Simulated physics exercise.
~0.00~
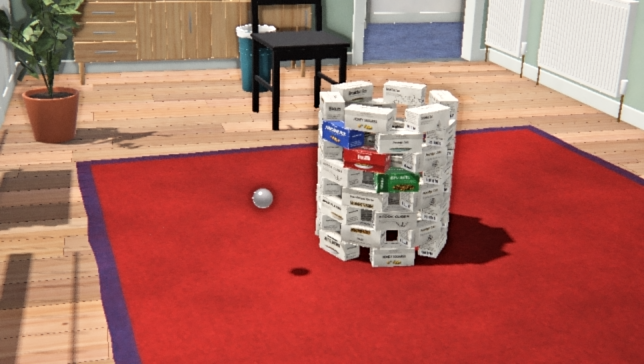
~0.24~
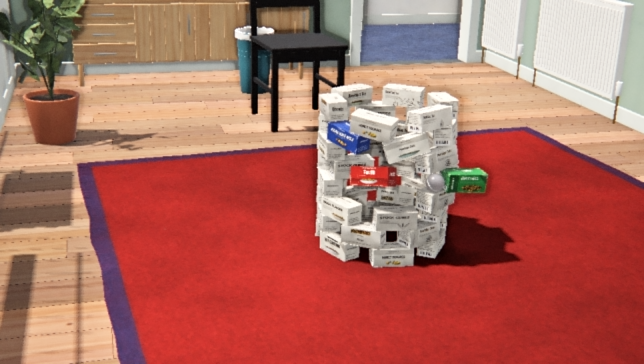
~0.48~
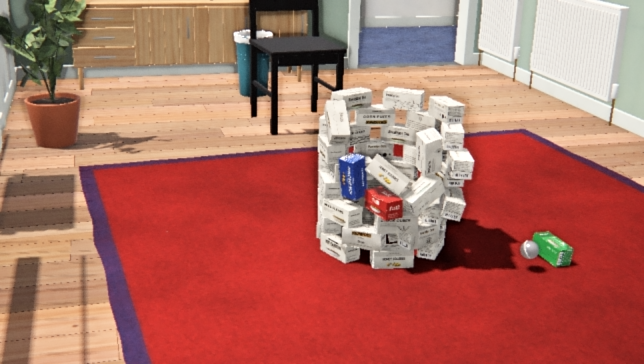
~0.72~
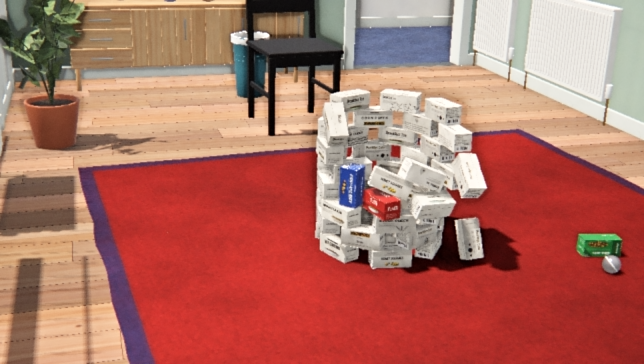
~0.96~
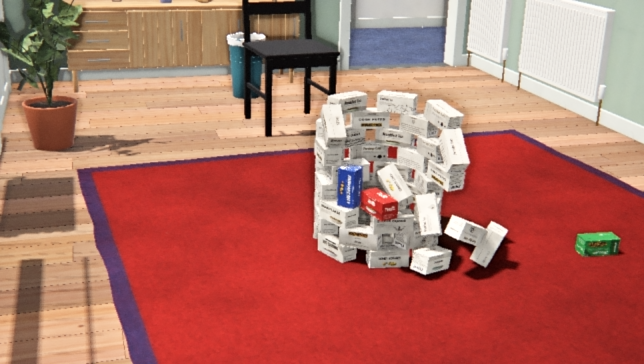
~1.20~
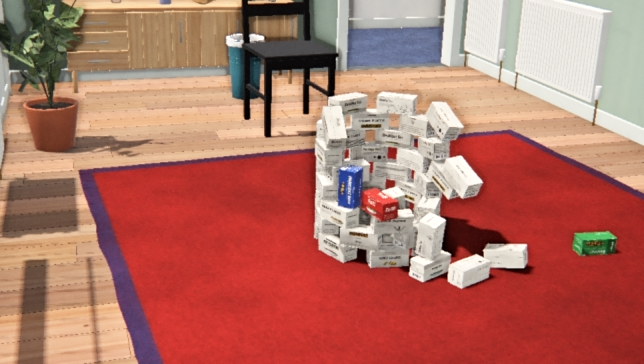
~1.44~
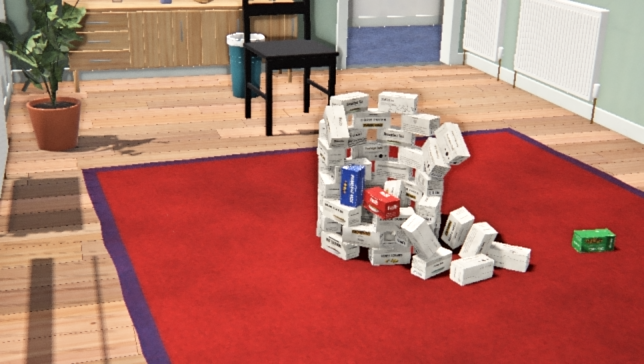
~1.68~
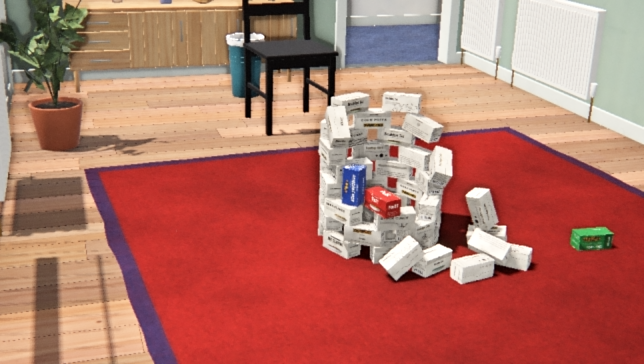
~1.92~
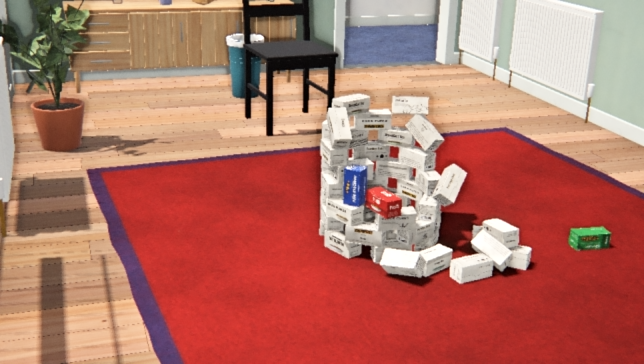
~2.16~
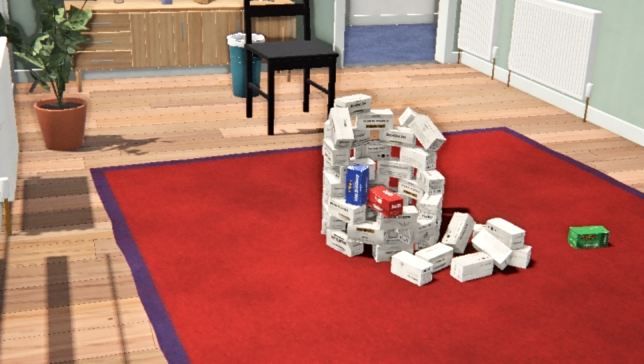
A sunlit room with a wooden floor and a red, purple-edged rug is seen from slightly above, with a plant, a black chair and white radiators behind. A hollow round tower of white packets stands on the rug, with one blue, one red and one green packet in its near side. A steel ball flies in from the left, strikes the tower and knocks the green packet out to the right. The blue packet tips on end and the red one drops lower. White packets tumble from the right side, leaving a small heap beside the ragged, still-standing tower, the green packet lying apart.
